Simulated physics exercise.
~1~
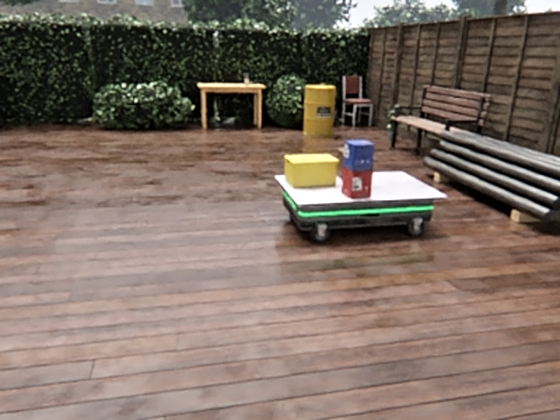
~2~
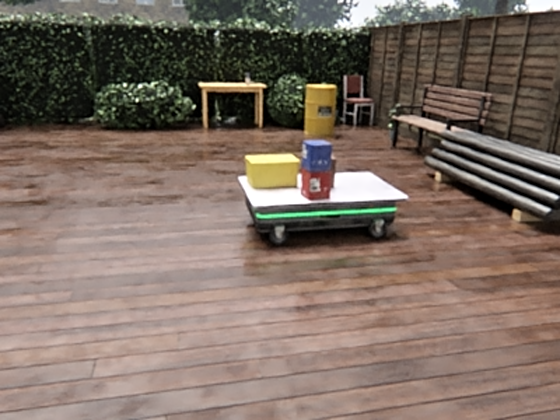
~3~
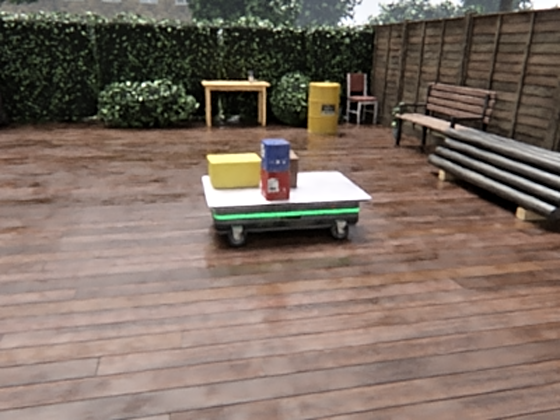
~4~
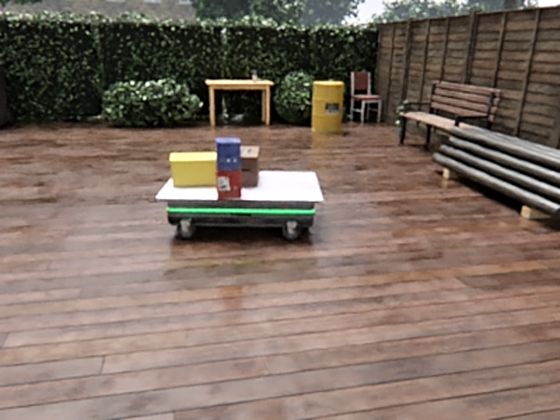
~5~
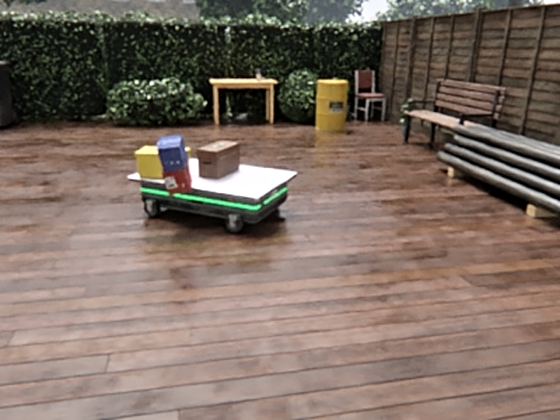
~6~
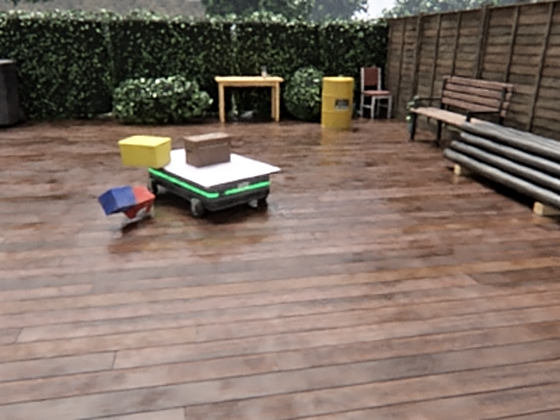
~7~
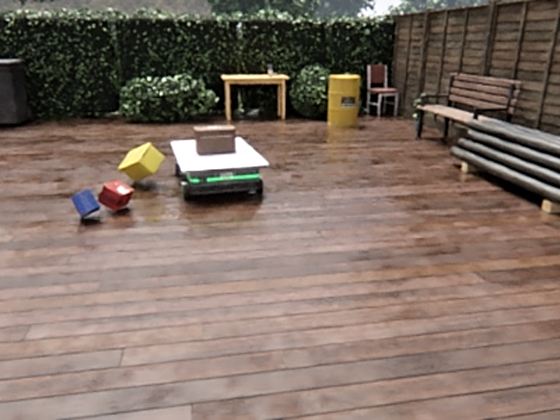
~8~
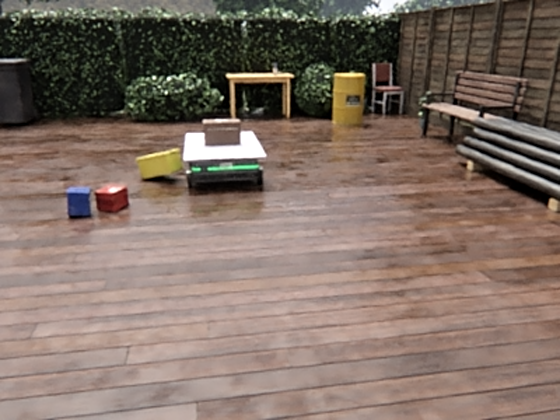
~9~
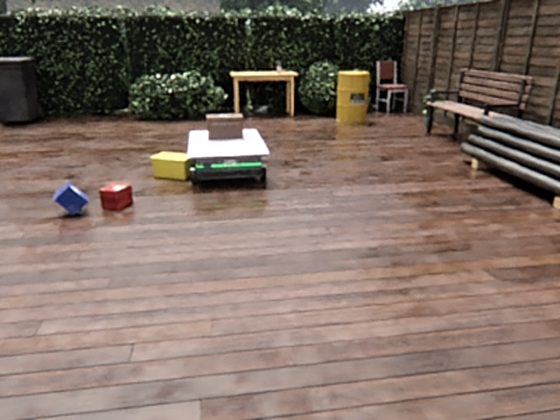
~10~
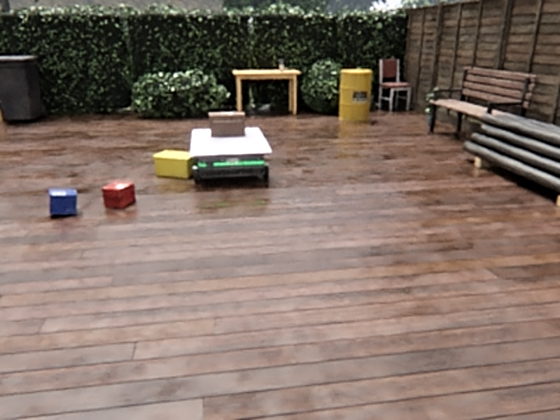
A flat cart rolling left across wet decking and turning away, shedding blue, red and yellow boxes, stopping with the brown one aboard.
